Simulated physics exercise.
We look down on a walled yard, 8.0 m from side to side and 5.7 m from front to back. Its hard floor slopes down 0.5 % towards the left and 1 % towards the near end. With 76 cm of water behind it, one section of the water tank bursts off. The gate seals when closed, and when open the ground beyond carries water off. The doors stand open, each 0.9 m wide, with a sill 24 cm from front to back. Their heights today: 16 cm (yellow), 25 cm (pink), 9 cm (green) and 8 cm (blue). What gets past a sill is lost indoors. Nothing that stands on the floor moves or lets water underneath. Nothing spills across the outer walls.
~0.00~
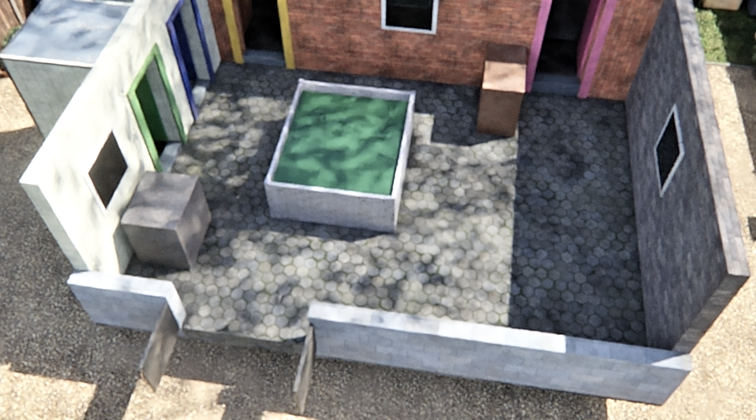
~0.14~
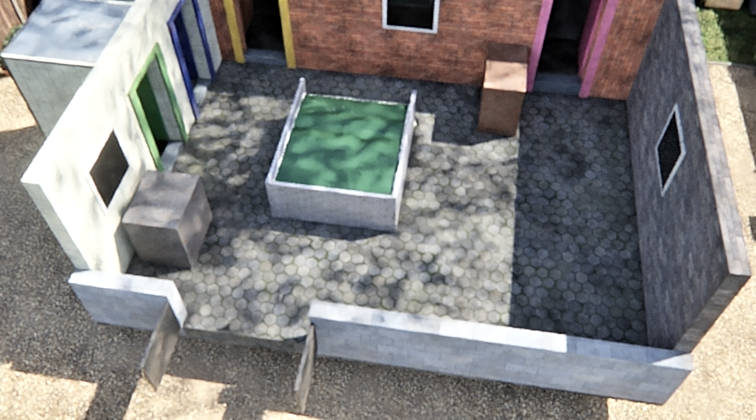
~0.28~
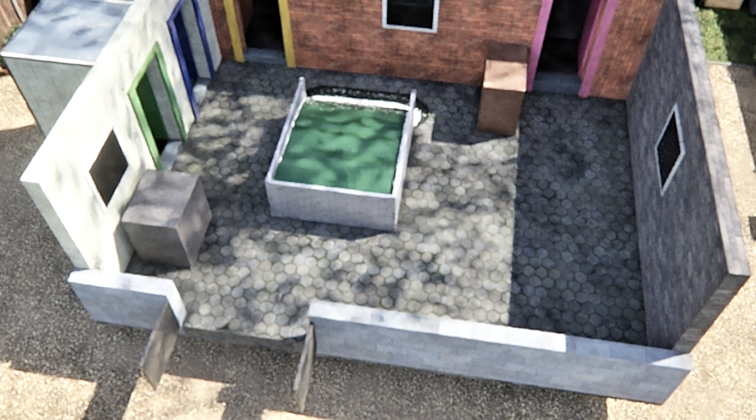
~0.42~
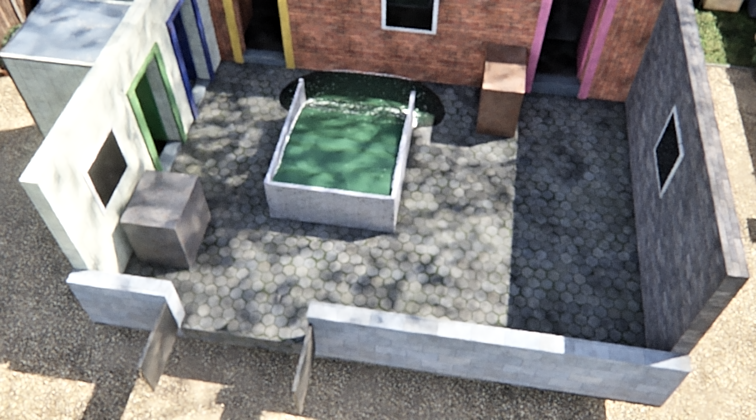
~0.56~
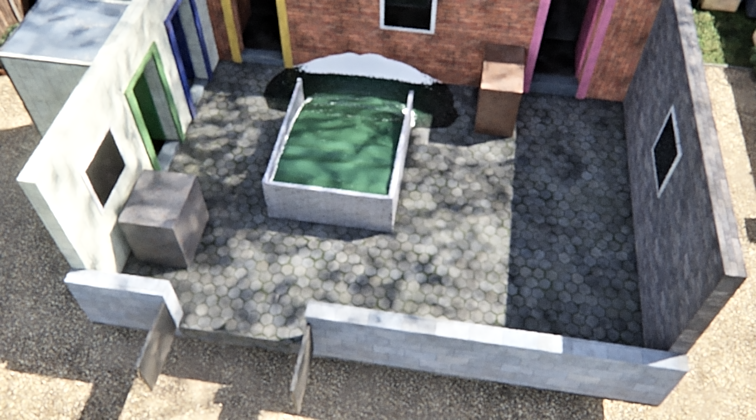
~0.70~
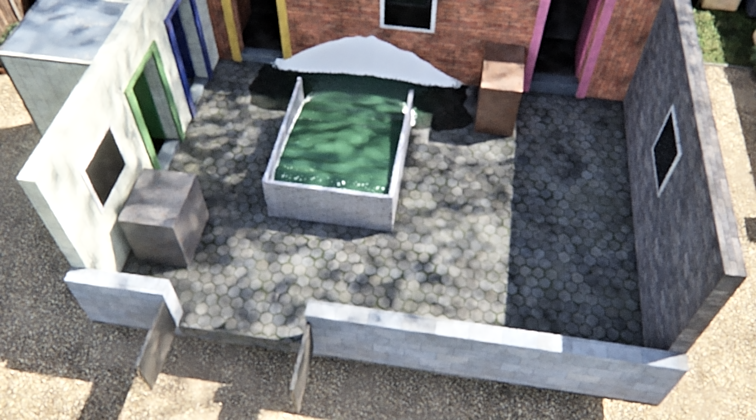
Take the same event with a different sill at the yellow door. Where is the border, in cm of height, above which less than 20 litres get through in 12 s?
Some 17 cm above the ground.
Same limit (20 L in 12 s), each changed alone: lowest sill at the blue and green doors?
About 28 cm at blue and 7.0 cm at green.
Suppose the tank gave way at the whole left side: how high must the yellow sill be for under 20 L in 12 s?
About 16 cm.
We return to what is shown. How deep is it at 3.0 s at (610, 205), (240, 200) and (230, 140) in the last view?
Roughly 0, 0 and 2 cm, in turn.
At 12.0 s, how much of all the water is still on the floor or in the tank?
Some 76 per cent remains.
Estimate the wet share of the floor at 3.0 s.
Some 45 per cent of it.
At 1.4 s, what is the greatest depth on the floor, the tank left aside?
Roughly 54 cm.
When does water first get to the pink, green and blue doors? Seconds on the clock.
Pink 10.0 s, green 2.2 s, blue 1.6 s.
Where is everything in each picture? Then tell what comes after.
The water tank at (344, 139) is whole and still, 76 cm deep; the yellow door at (258, 23) is dry, in the first picture.
The gap is on the far side, the front 0.3 m out at a hidden place; the back of the water tank holds 76 cm, in the second picture.
Water pours out on the far side and has run 0.7 m, to a hidden place; about 13 cm deep outside, 76 cm at the back, in the third picture.
Water pours out on the far side and has run 1.3 m, to (326, 72); about 11 cm deep outside, 76 cm at the back, in the fourth picture.
Water pours out on the far side and has run 1.4 m, to (292, 68); about 13 cm deep outside, 74 cm at the back, in the fifth picture.
Water pours out on the far side and has run 1.6 m, to (268, 65); about 15 cm deep outside, 66 cm at the back; the yellow door at (257, 21), 2.5 m from the gap, is still 0.1 m from the nearest water, in the sixth picture.
After 1.4 s water covers 15 % of the floor, deepest (54 cm) near (359, 77); 18 cm at the yellow door, 0 litres in over its 16 cm sill.
After 3.0 s water covers 45 % of the floor, deepest (36 cm) near (468, 94); 19 cm at the yellow door, 8 litres in over its 16 cm sill.
After 12.0 s water covers 100 % of the floor, deepest (12 cm) near (165, 201); 7 cm at the yellow door, 23 litres in over its 16 cm sill.
At the yellow door as built, the water arrived by 0.8 s and peaked near 20 cm at 3.2 s.
With a sill of 14.5 cm, 32 litres would have come in within the 12 s; with 20 cm, 9 litres. So under 20 litres takes about 17 cm.
